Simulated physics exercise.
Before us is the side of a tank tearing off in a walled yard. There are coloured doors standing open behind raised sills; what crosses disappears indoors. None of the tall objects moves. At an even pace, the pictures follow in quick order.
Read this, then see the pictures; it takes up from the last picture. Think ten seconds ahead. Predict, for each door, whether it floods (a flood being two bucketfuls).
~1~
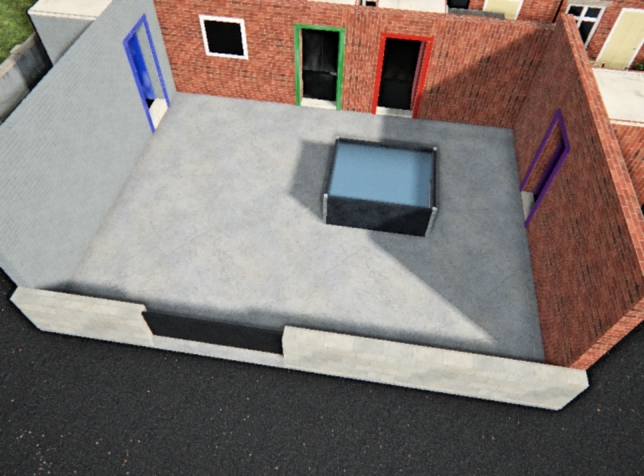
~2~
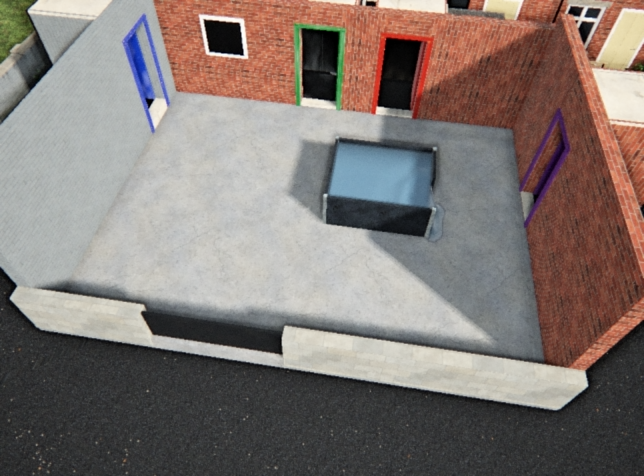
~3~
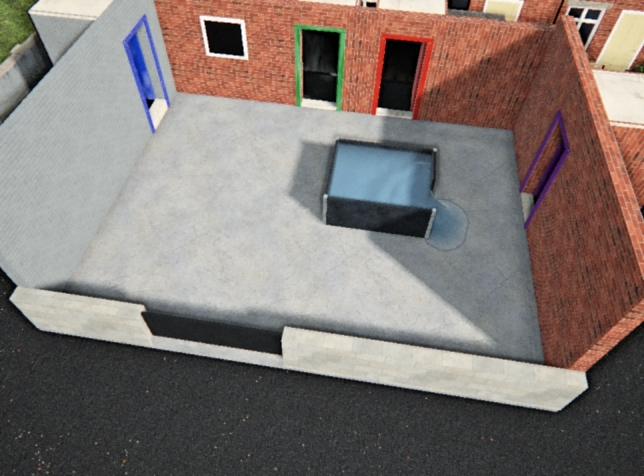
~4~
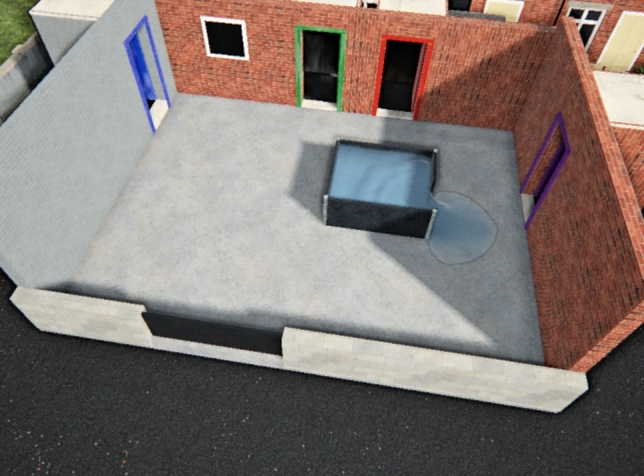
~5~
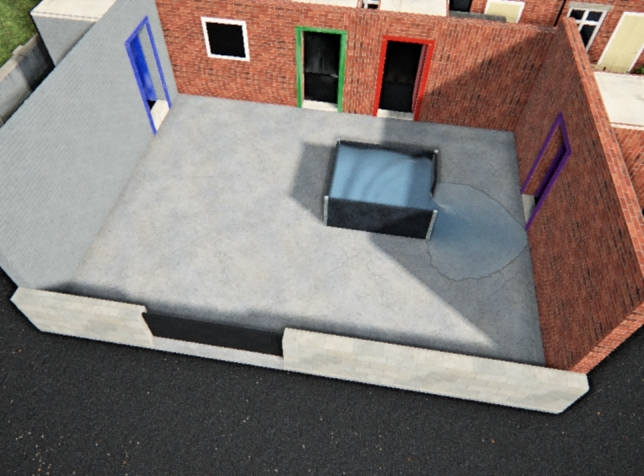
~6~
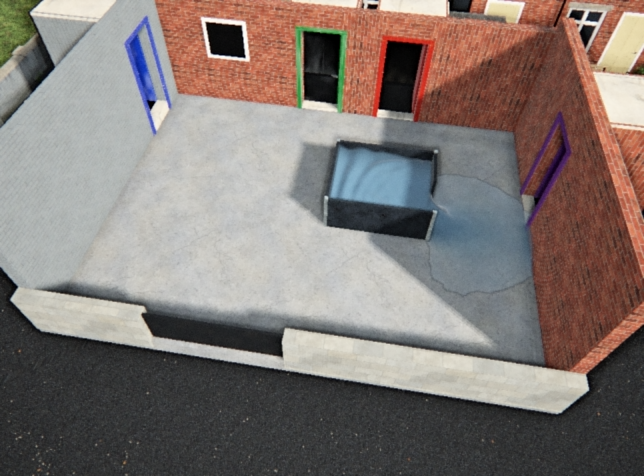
As I see it, the purple door is going to let through more than allowed. The blue door is going to let through no more than allowed. The red door is going to let through no more than allowed. The green door is going to let through no more than allowed.
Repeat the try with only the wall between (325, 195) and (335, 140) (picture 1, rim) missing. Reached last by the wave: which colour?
That one is the purple-painted one.
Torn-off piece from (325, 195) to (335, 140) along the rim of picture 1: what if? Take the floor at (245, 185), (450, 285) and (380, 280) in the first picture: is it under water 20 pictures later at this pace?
Submerged, unwetted, unwetted.
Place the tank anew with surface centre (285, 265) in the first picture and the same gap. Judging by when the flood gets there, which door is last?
Final one: The blue-painted one.
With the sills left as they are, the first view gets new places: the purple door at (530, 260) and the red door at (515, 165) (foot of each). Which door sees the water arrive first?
The purple one comes first.
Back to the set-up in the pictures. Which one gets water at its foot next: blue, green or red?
The red door is the one.
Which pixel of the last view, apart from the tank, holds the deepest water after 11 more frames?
My estimate is about (546, 379).
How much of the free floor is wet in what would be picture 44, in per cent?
I'd say close to 60 per cent.
A moment on, water covers 15 % of the floor; the purple door over two buckets in, the blue door not reached, the red door not reached, the green door not reached.
Next, water covers 15 % of the floor; the purple door far over two buckets in, the blue door not reached, the red door not reached, the green door not reached.
Then, water covers 30 % of the floor; the purple door far over two buckets in, the blue door not reached, the red door not reached, the green door not reached.
Later, water covers 60 % of the floor; the purple door far over two buckets in, the blue door not reached, the red door wet at the sill, nothing in, the green door wet at the sill, nothing in.
In the end, water covers 90 % of the floor; the purple door far over two buckets in, the blue door not reached, the red door wet at the sill, nothing in, the green door wet at the sill, nothing in.
